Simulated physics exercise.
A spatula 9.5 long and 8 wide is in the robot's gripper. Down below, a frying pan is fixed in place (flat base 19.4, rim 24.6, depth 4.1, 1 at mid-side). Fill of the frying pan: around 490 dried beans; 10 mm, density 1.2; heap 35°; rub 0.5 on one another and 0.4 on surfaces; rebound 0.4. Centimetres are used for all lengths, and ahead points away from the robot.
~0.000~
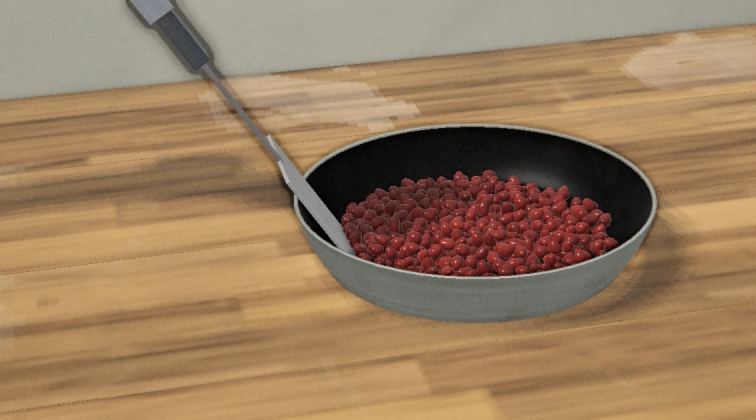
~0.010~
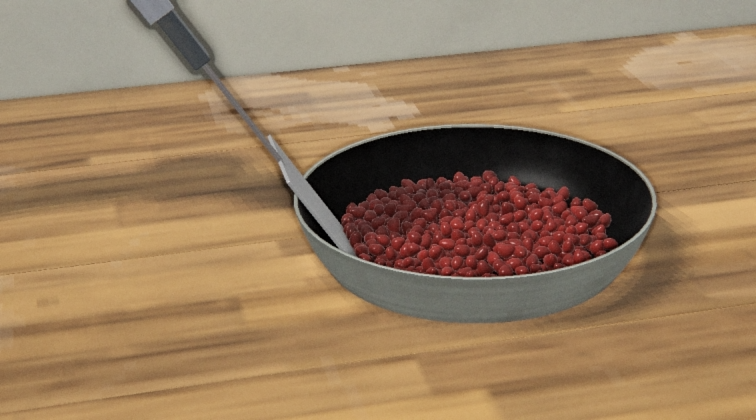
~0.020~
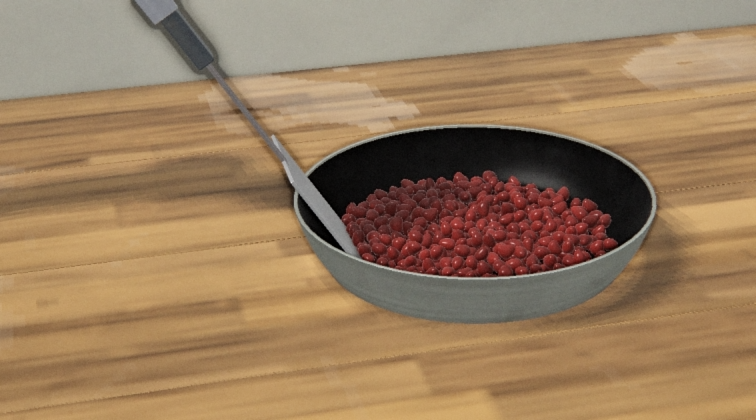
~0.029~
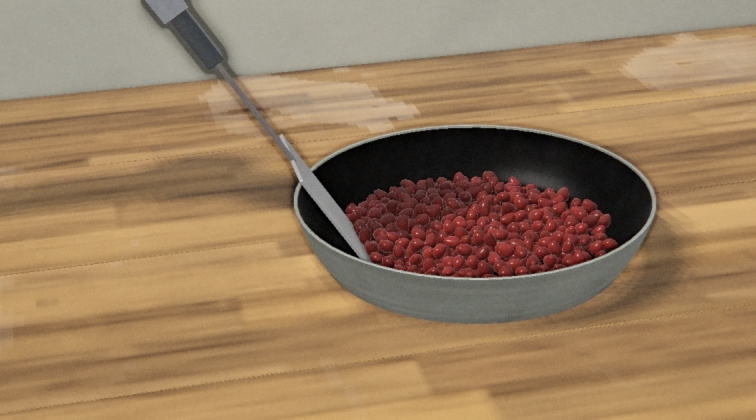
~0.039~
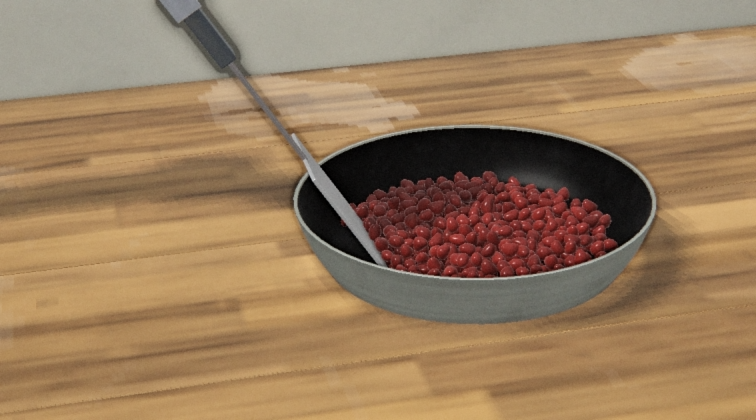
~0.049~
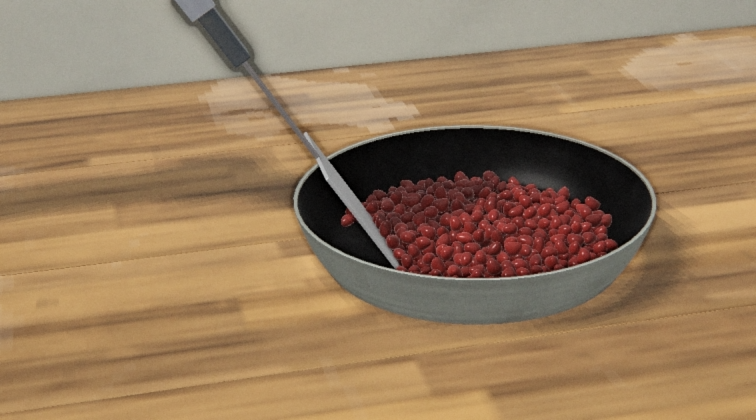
The clip opens on a frying pan of glossy red beans on a wooden surface, with a spatula slanting in over its left rim. The spatula barely shifts at first, then slides a short way right, nudging the beans at the left edge while the pan stays still.
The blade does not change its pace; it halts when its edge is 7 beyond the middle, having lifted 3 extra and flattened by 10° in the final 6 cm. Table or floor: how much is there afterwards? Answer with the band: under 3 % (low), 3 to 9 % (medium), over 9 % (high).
Medium, 3 to 9 %.
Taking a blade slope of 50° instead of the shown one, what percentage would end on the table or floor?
Some 5 in a hundred.
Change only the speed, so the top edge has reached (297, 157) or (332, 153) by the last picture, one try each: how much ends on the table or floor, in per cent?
That comes to about 0 and about 15 percent, in that order.
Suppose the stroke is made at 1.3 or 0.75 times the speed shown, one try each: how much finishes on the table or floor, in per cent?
About 10 and 0 per cent.
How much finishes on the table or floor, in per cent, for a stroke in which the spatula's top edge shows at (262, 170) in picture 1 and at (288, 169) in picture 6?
About 0 per cent.
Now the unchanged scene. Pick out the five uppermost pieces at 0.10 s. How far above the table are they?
Somewhere around 4 centimetres high.
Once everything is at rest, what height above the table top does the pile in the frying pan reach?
It reaches around 4.5 cm.
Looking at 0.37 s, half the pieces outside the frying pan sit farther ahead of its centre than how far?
That distance is around 18 cm.
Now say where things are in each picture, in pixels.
The first picture shows spatula top edge at (277, 158), sloping 58°; upper third of the load around (474, 227), from x 350 to 610, top at y 175; 487 in the frying pan.
The second picture shows spatula top edge at (278, 158), sloping 58°; upper third of the load around (474, 227), from x 350 to 610, top at y 175.
The third picture shows spatula top edge at (282, 158), sloping 58°; upper third of the load around (474, 227), from x 345 to 610, top at y 175.
The fourth picture shows spatula top edge at (291, 157), sloping 58°; upper third of the load around (472, 227), from x 345 to 610, top at y 175.
The fifth picture shows spatula top edge at (303, 156), sloping 58°; upper third of the load around (472, 226), from x 345 to 610, top at y 175.
The sixth picture shows spatula top edge at (316, 155), sloping 58°; upper third of the load around (478, 223), from x 345 to 610, top at y 175; 487 in the frying pan.
By 0.10 s, sloping 58°, highest piece 5 above the table; 487 in the frying pan.
By 0.15 s, sloping 55°, highest piece 7 above the table; 486 in the frying pan, 1 on the blade or in flight.
By 0.37 s, sloping 48°, highest piece 4 above the table; 460 in the frying pan, 27 on the table or floor.
By 1.42 s, sloping 48°, highest piece 4 above the table; 460 in the frying pan, 27 on the table or floor.
Final count, 460 in the frying pan, 27 on the table or floor. That is 6 % on the table or floor.
